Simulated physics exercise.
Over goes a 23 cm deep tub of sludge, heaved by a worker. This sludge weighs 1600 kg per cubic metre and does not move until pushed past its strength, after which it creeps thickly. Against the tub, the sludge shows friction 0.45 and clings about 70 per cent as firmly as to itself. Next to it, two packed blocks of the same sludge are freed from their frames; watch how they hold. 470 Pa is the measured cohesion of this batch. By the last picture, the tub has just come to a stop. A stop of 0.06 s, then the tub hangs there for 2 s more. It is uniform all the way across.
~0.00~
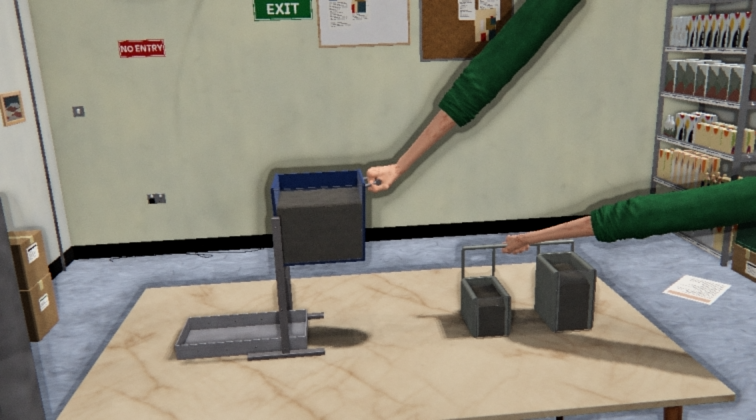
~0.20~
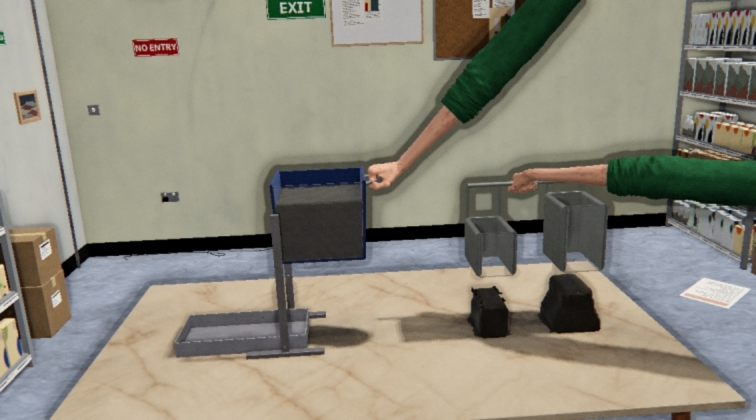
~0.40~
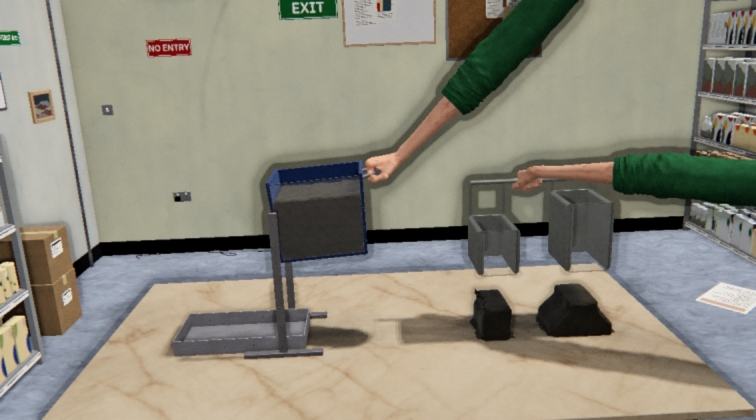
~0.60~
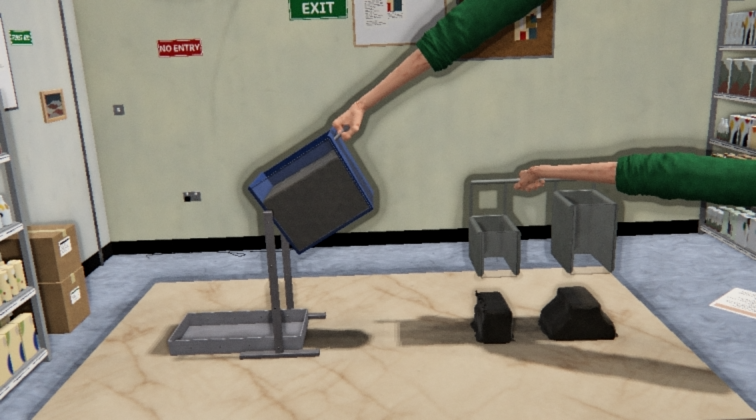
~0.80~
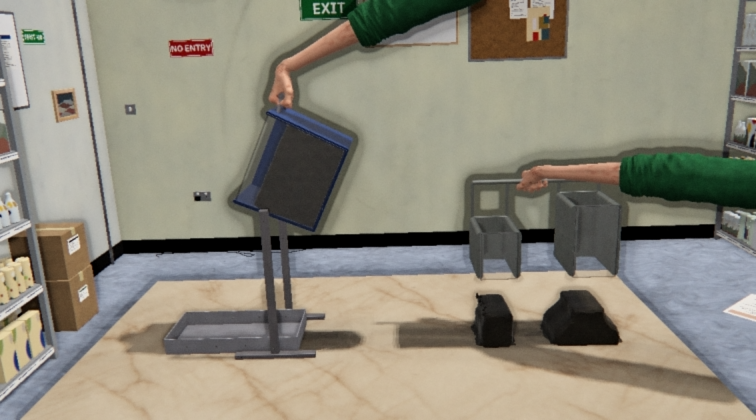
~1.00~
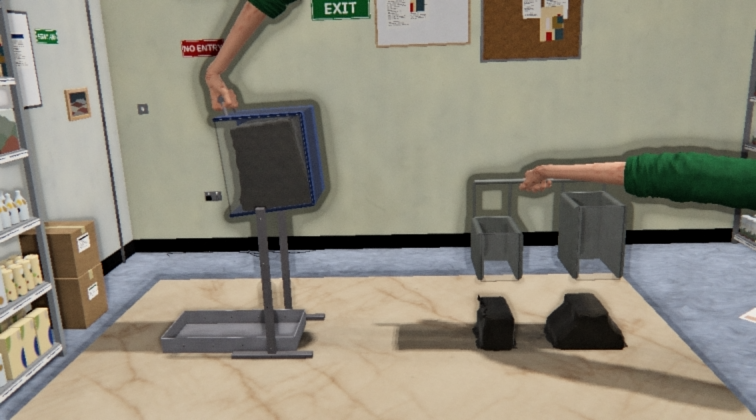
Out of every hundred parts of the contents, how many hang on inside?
Some 37 in every hundred.
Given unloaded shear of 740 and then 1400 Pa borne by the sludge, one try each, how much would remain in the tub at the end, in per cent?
First try roughly 45 per cent, second try roughly 100 per cent.
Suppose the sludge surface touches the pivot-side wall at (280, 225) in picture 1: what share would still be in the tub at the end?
About 50 %.
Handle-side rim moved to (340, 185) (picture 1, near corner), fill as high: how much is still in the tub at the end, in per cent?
The tub would keep roughly 50 percent.
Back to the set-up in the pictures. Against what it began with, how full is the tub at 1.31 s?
Some 45 per cent.
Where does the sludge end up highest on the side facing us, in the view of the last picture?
I'd say it peaks at roughly (279, 180) in the last picture.
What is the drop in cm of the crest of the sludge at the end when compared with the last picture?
The top ends up some 16 cm below its level in the last picture.
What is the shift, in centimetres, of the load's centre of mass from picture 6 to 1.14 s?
The distance comes to some 8 cm.
After 1.14 s, the tub is at 94 degrees and holds 79 %.
After 1.31 s, the tub is at 94 degrees and holds 43 %.
After 1.48 s, the tub is at 94 degrees and holds 37 %.
After 1.65 s, the tub is at 94 degrees and holds 37 %.
After 3.00 s, the tub is at 94 degrees and holds 37 %.
